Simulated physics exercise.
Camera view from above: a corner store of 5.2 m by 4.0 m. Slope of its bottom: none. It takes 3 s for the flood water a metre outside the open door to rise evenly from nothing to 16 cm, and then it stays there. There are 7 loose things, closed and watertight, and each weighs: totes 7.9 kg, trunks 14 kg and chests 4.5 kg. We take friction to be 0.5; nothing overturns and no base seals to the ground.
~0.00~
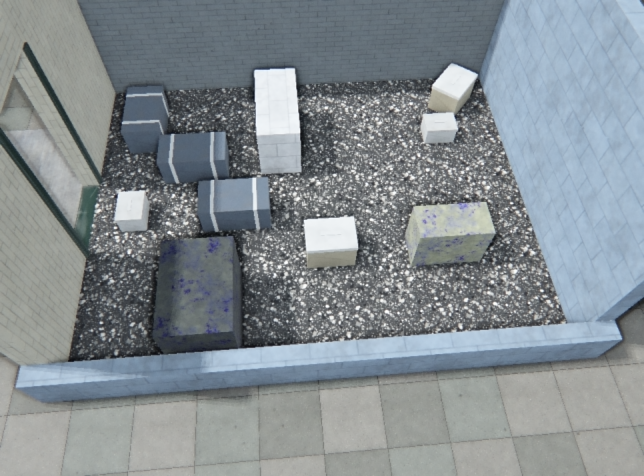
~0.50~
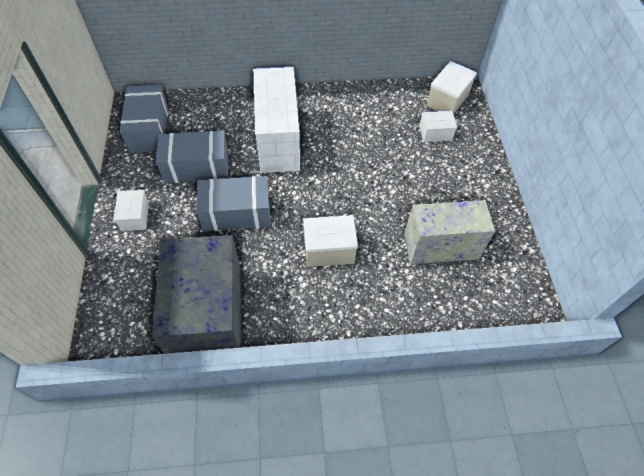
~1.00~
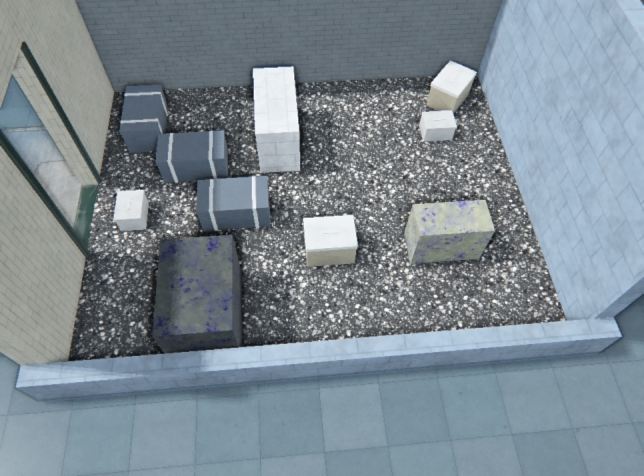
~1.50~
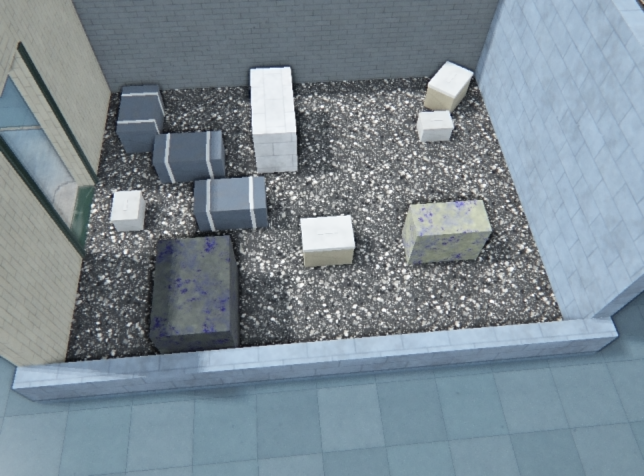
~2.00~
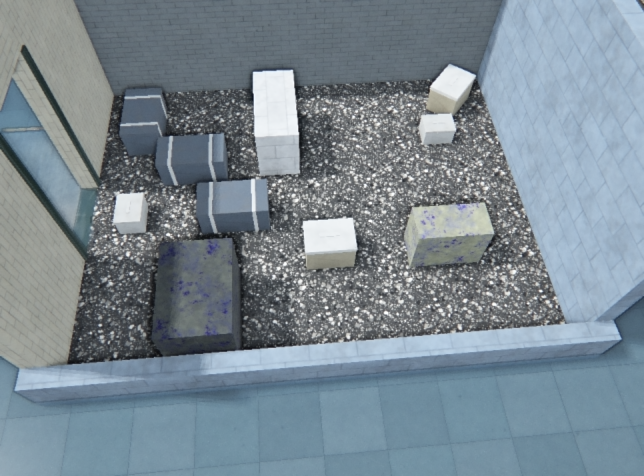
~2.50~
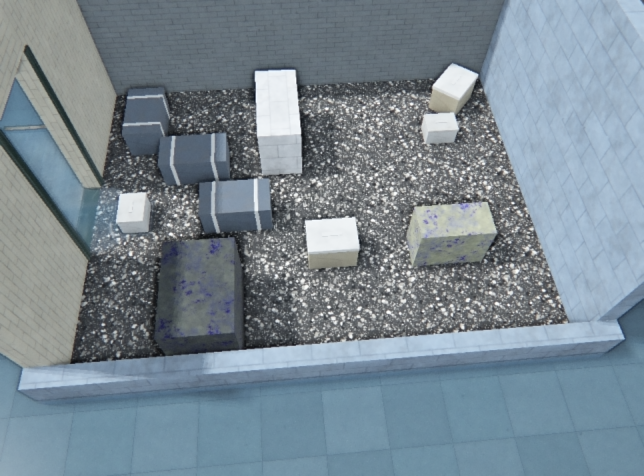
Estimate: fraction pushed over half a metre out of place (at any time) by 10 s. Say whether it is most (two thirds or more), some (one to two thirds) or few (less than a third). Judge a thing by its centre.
Some.
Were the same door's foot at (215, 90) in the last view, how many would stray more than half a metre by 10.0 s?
The count would be 3.
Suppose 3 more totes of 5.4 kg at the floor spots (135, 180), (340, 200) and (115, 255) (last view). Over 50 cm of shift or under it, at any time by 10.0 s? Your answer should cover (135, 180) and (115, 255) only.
In turn: Beyond the mark, within the mark.
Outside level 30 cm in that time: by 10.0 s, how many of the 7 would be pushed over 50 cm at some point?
With that change, 6 of them.
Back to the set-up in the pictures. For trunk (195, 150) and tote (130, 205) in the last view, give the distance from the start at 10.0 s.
100 cm, 150 cm.
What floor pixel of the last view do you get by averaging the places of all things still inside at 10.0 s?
The average lands around (321, 163).
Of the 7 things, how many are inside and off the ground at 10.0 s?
I'd say 3 of them.
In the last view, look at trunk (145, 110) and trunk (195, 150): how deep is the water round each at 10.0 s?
About 4 and 6 cm.
After 3.5 s 0 of 7 are over 50 cm from their spots; 0 afloat.
After 4.5 s 1 of 7 are over 50 cm from their spots; 0 afloat.
After 7.0 s 2 of 7 are over 50 cm from their spots; 1 afloat.
After 10.0 s 4 of 7 are over 50 cm from their spots, and 4 have been at some point; 3 afloat.
